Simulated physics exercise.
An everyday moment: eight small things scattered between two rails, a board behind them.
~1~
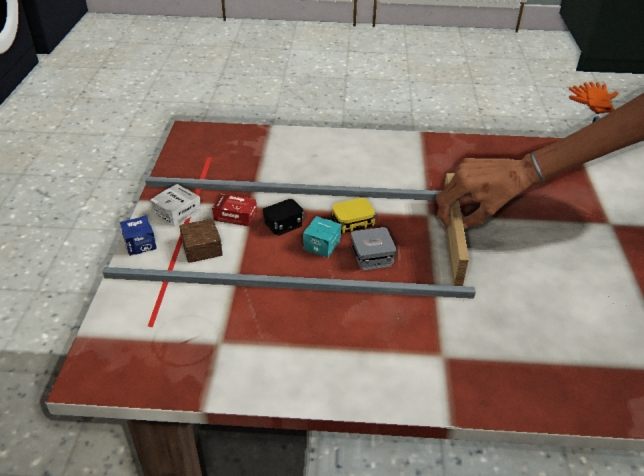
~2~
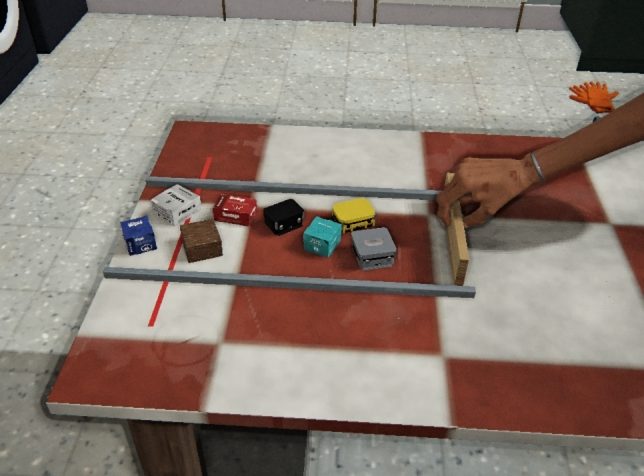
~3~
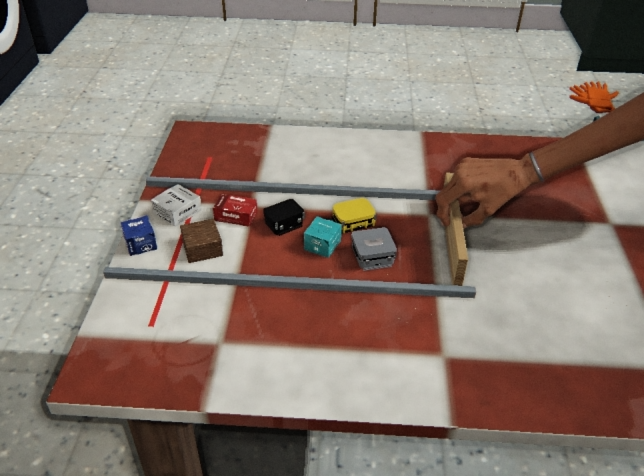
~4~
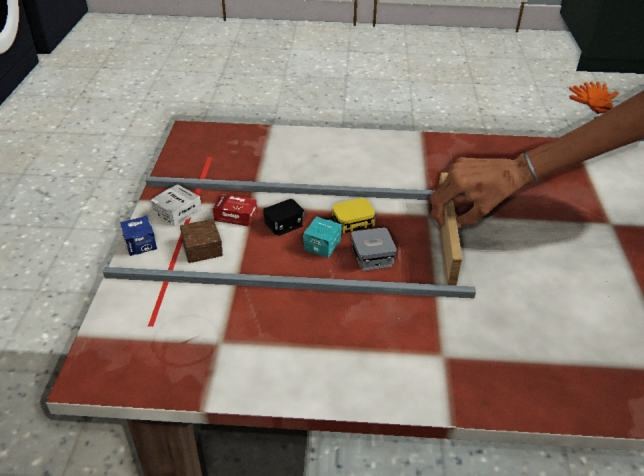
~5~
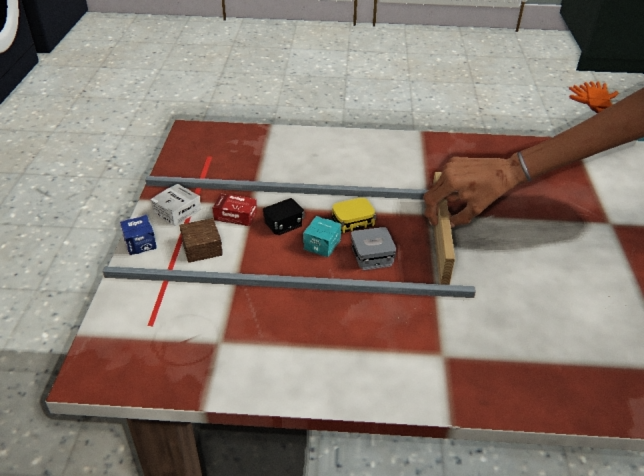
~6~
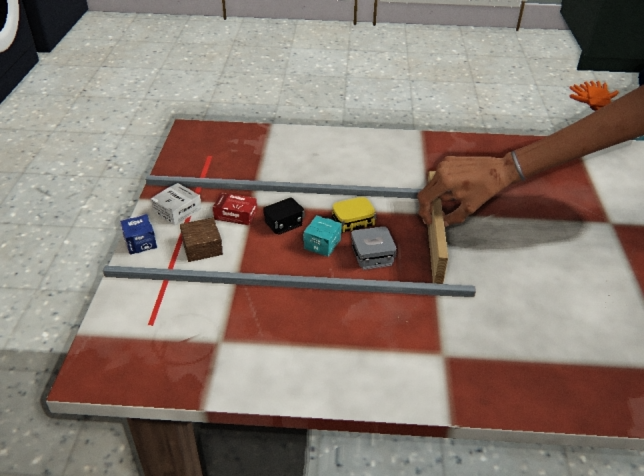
A hand sliding a wooden board slightly left between two rails, with eight small colourful boxes sitting still on a checked table.
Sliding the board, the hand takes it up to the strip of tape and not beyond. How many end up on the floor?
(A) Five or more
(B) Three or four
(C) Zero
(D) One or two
B.
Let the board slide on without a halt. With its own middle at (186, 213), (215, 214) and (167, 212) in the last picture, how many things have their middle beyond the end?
First 3, then 1, then 6.
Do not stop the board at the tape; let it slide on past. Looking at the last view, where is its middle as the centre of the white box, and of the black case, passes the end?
Points: About (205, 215) and about (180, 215).
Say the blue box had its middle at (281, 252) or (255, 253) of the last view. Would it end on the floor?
In turn it stays on; does not fall.
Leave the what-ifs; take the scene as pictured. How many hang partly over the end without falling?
I'd put it at 3.
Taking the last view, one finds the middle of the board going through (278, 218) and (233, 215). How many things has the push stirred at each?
At that stage 7; at the next, 8.
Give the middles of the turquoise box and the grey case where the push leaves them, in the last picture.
In the last picture they sit at about (128, 232) and about (161, 235).
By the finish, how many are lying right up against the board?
All in all, 2.
Soon after, none off yet; blue box at rest near (139, 235); white box at rest near (176, 204); brown block at rest near (201, 239).
After that, none off yet; blue box at rest near (137, 234); white box displaced about its own width near (158, 198); brown block displaced about its own width near (174, 237).
In the end, the number that fall off is three or four; gone, brown block, white box and blue box.
